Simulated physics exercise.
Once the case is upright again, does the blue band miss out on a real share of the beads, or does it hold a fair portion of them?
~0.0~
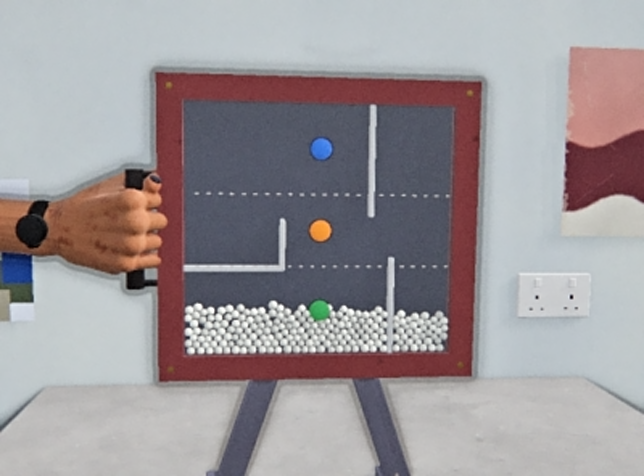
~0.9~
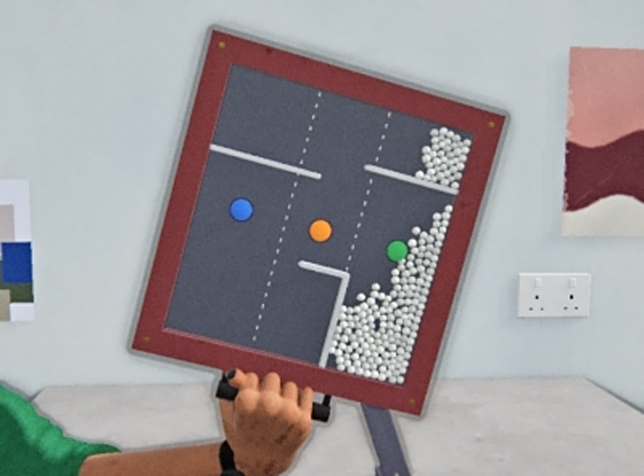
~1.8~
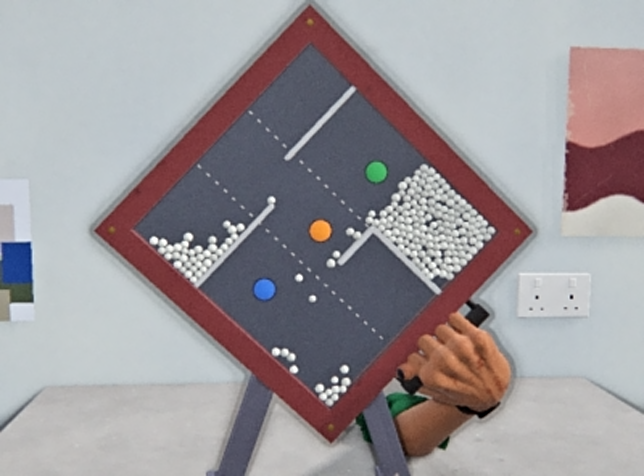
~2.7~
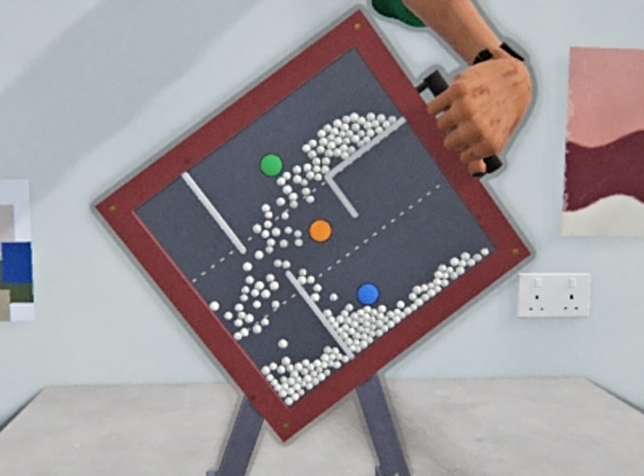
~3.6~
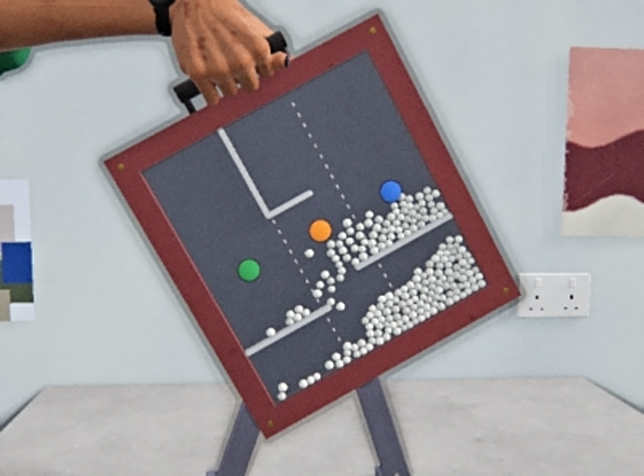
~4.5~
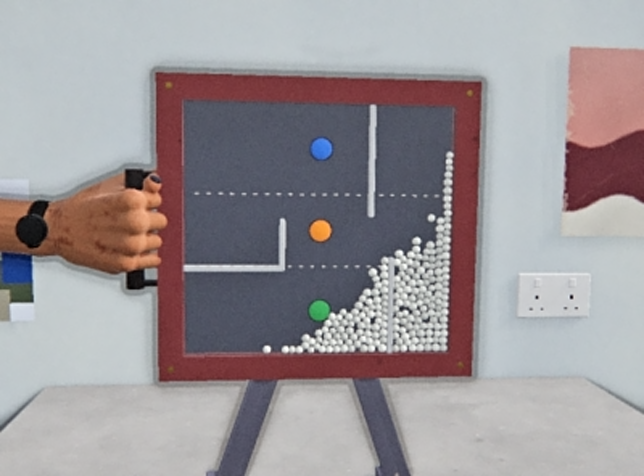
The blue band misses out and holds hardly any beads. Most of them lie in the green band, with a smaller but clear share in the orange band.
